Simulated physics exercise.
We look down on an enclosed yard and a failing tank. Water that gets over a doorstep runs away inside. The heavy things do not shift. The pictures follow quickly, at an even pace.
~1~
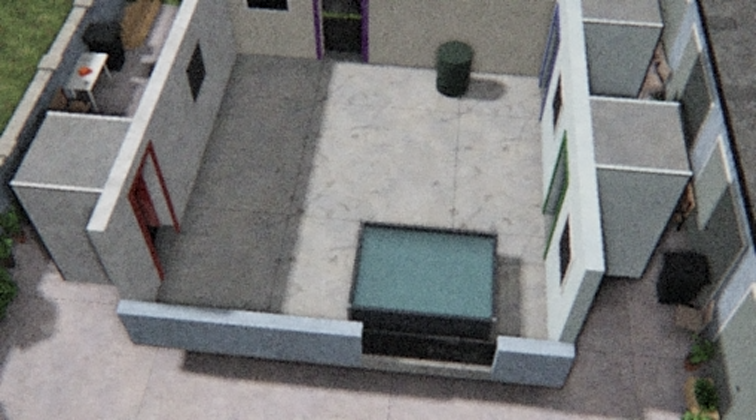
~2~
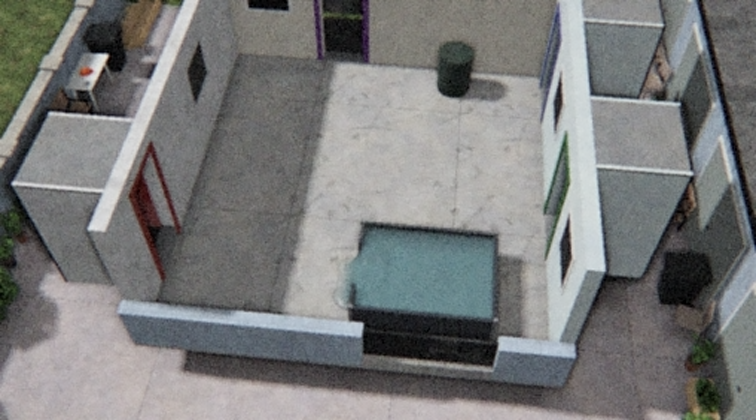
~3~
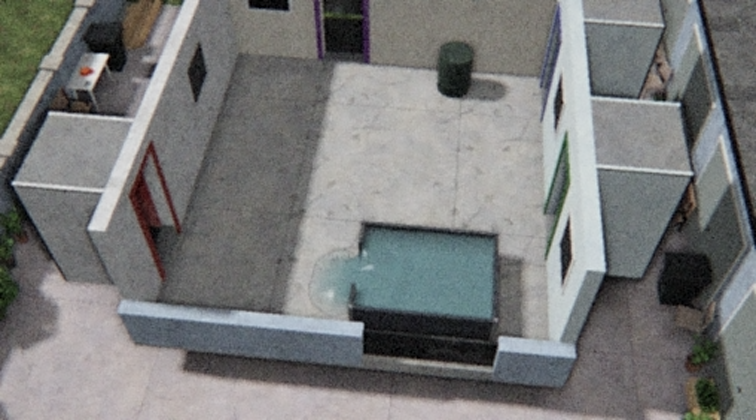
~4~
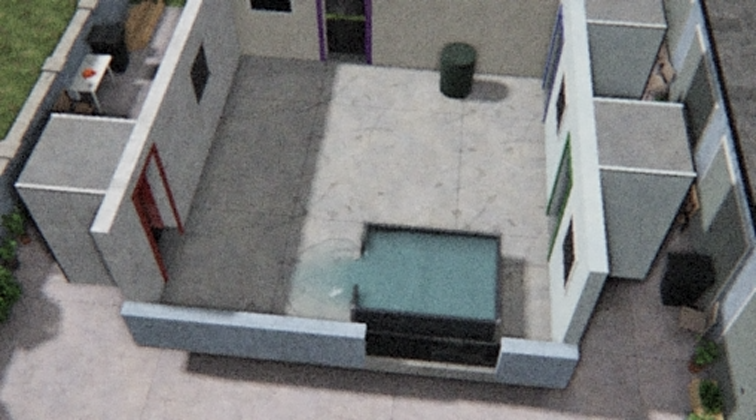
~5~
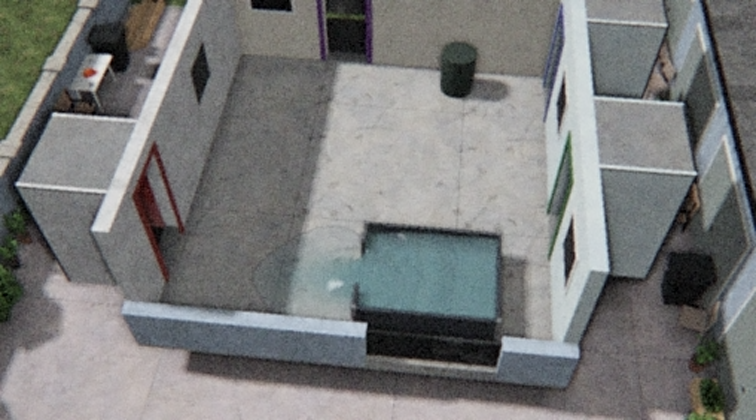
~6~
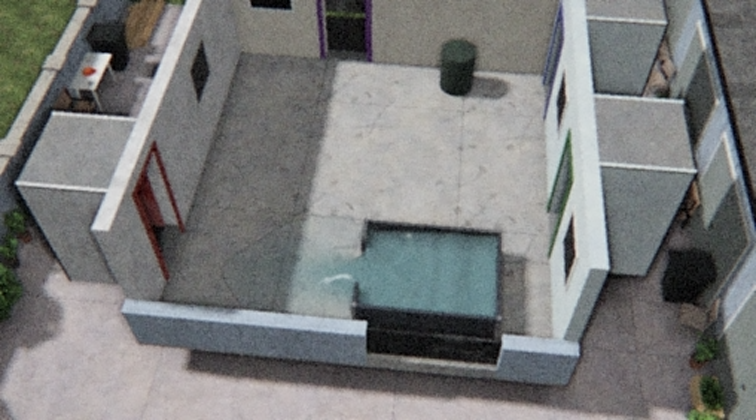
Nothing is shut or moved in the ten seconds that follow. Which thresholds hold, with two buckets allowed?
The red door admits no more than that; the purple door lets in a lot; the green door admits no more than that; the blue door admits no more than that.
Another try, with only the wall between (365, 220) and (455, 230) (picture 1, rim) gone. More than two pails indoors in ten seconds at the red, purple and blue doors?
In short: The red one holds; the purple one floods; the blue one lets more in.
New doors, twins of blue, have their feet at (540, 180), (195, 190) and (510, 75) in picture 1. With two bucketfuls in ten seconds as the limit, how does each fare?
In turn: Takes less, takes more, lets less in.
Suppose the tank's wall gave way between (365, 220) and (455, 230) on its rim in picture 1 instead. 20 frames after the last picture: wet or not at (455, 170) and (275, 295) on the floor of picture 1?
As listed: Awash, free of water.
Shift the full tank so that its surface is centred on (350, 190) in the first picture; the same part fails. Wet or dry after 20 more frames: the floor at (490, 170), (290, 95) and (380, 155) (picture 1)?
In turn: Not flooded, flooded, not flooded.
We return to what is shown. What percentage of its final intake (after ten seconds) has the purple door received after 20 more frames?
Some 0 per cent.
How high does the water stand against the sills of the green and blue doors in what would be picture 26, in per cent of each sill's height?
In turn 0 and 0 per cent.
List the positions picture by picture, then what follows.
The first frame shows still water in the water tank at (425, 271).
In the second frame, water pours out at (359, 277) and has run to (345, 305).
In the third frame, the front is at (315, 296), out from the gap at (359, 278).
In the fourth frame, the front is at (292, 268), out from the gap at (362, 279).
In the fifth frame, water pours out at (362, 278) and has run to (258, 282).
In the sixth frame, water pours out at (362, 276) and has run to (228, 274).
A moment on, water covers 20 % of the floor; the red door wet at the sill, nothing in, the purple door not reached, the green door not reached, the blue door not reached.
Next, water covers 25 % of the floor; the red door wet at the sill, nothing in, the purple door not reached, the green door not reached, the blue door not reached.
Then, water covers 30 % of the floor; the red door wet at the sill, nothing in, the purple door not reached, the green door not reached, the blue door not reached.
Later, water covers 55 % of the floor; the red door wet at the sill, nothing in, the purple door under two buckets in, the green door not reached, the blue door not reached.
In the end, water covers 75 % of the floor; the red door wet at the sill, nothing in, the purple door over two buckets in, the green door not reached, the blue door wet at the sill, nothing in.
